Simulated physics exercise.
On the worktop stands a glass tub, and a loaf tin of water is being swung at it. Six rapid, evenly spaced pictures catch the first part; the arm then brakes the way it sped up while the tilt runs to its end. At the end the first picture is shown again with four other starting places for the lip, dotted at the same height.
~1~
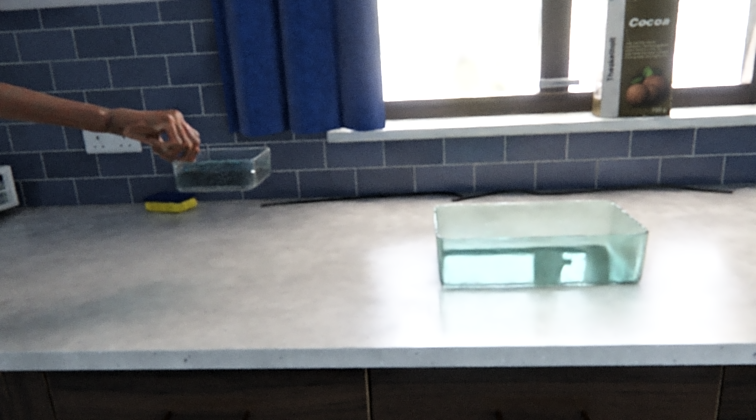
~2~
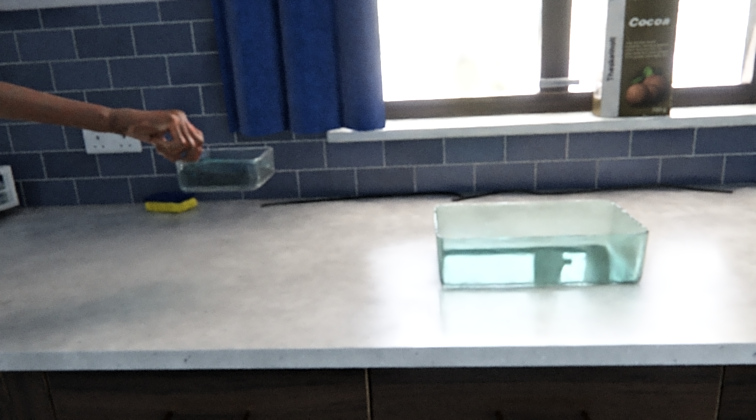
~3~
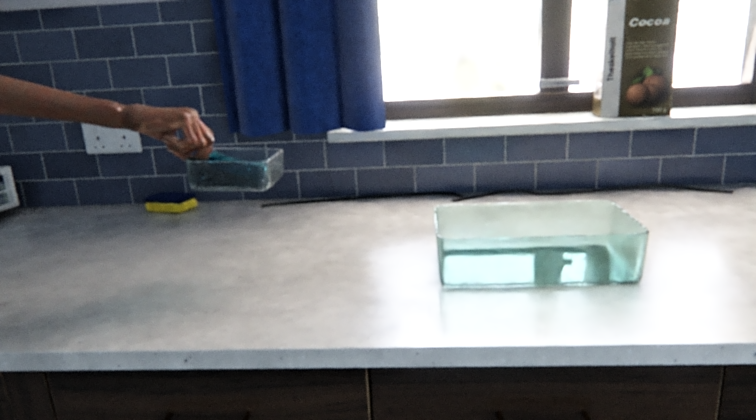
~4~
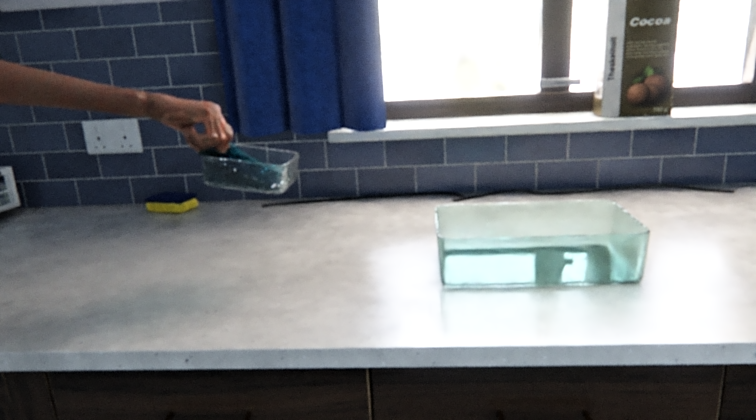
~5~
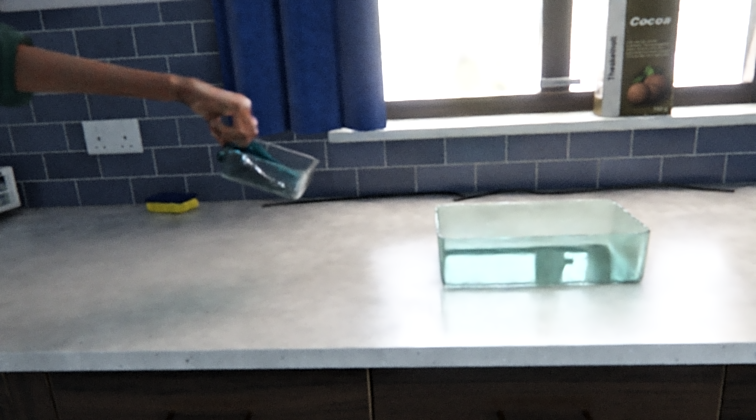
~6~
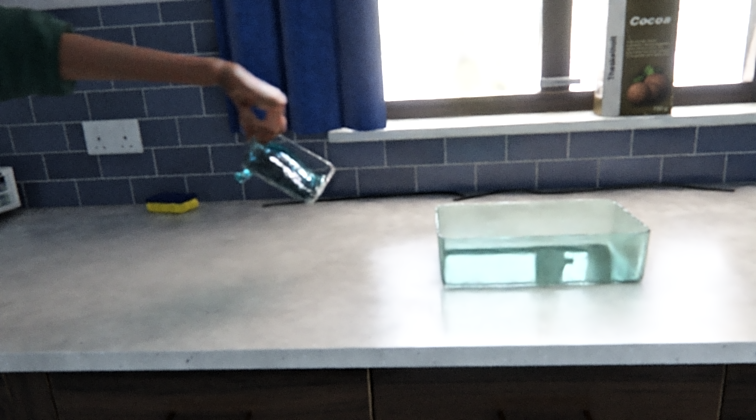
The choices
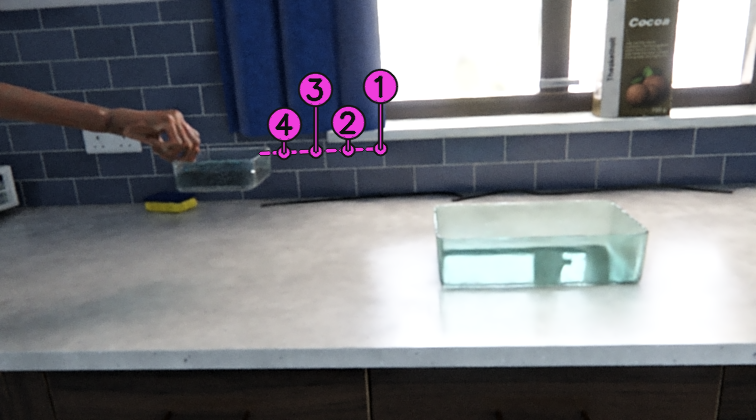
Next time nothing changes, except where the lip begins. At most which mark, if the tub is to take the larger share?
Take 4.
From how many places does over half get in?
All of the four.
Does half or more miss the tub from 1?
No, not at all.
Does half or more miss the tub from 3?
No, not at all.
On the marked copy, 1 at (380, 148); 2 at (348, 150); 3 at (315, 151); 4 at (284, 152).
With 1, about 86 % lands in the tub, 5 % falls short and 9 % goes beside or beyond.
With 2, about 83 % lands in the tub, 7 % falls short and 10 % goes beside or beyond.
With 3, about 80 % lands in the tub, 13 % falls short and 7 % goes beside or beyond.
With 4, about 68 % lands in the tub, 24 % falls short and 7 % goes beside or beyond.
